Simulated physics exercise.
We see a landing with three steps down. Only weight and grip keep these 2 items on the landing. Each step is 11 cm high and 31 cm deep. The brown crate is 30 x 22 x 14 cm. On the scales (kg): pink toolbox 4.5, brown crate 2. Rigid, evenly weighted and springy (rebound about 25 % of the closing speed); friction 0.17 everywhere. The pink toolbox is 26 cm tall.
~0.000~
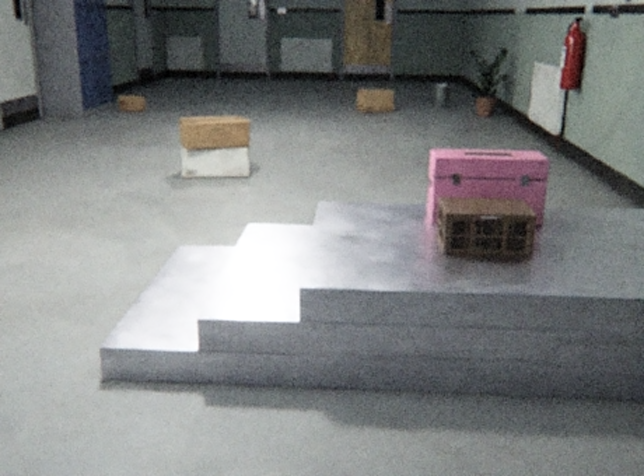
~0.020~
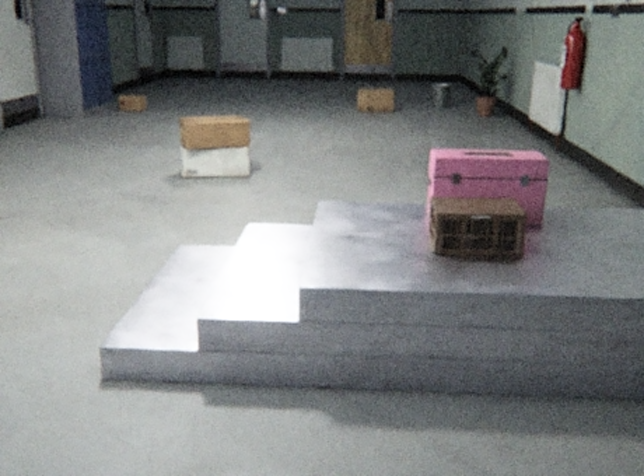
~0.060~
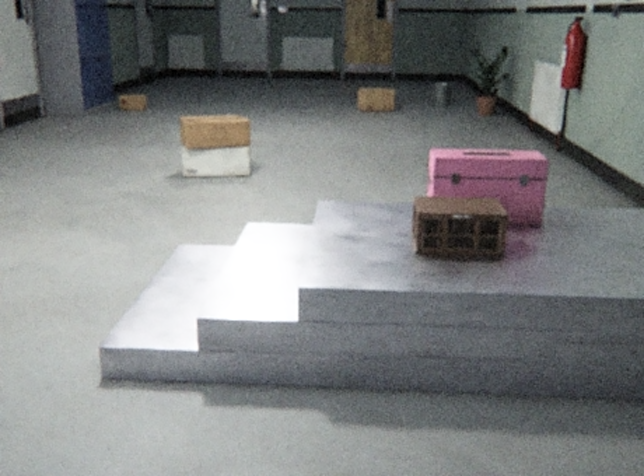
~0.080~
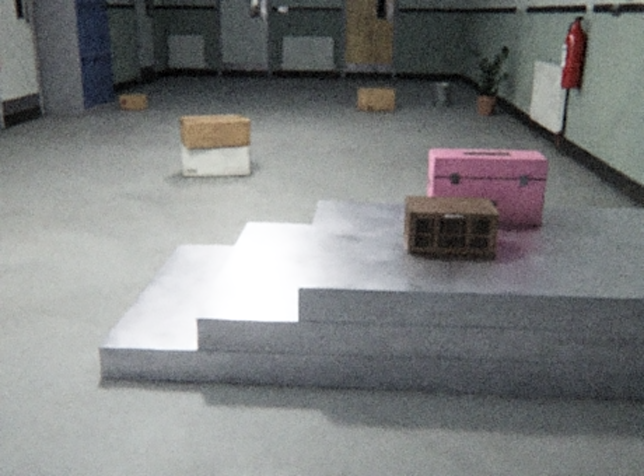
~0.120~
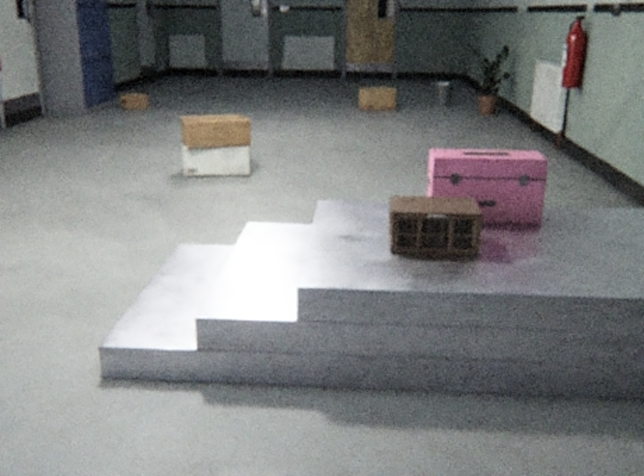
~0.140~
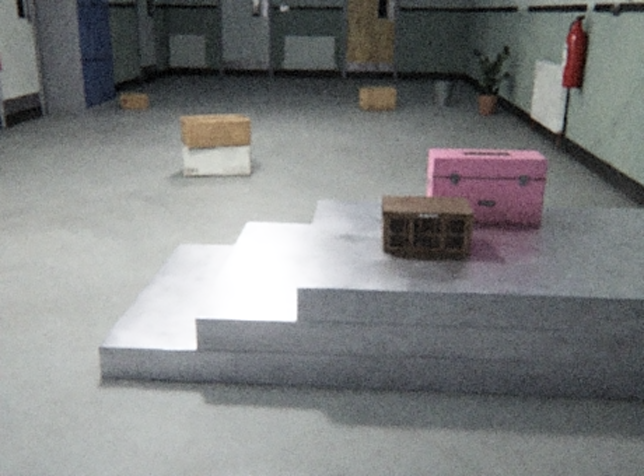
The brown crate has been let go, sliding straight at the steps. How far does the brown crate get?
It ends partway down.
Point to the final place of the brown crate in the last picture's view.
Around (242, 248).
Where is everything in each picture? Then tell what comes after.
In the first frame, 61 cm to the first step; brown crate (484, 226); pink toolbox (486, 187).
In the second frame, 58 cm to the first step; brown crate (475, 225); pink toolbox (485, 187).
In the third frame, 52 cm to the first step; brown crate (457, 225); pink toolbox (485, 186).
In the fourth frame, 49 cm to the first step; brown crate (449, 224); pink toolbox (485, 186).
In the fifth frame, 44 cm to the first step; brown crate (433, 224); pink toolbox (484, 186).
In the sixth frame, 41 cm to the first step; brown crate (425, 224); pink toolbox (484, 186).
Around 0.24 s, 29 cm to the first step; brown crate near (390, 223).
Around 0.44 s, 10 cm to the first step; brown crate near (336, 221).
Around 0.74 s, 7 cm past the top edge and 2 cm lower; brown crate near (287, 226).
Around 1.04 s, 18 cm past the top edge and 7 cm lower; brown crate near (257, 238).
Finally (1.6 s), 24 cm past the top edge and 11 cm lower; pink toolbox still in place (within 12 cm). Final places as that camera would see them, brown crate near (242, 248).
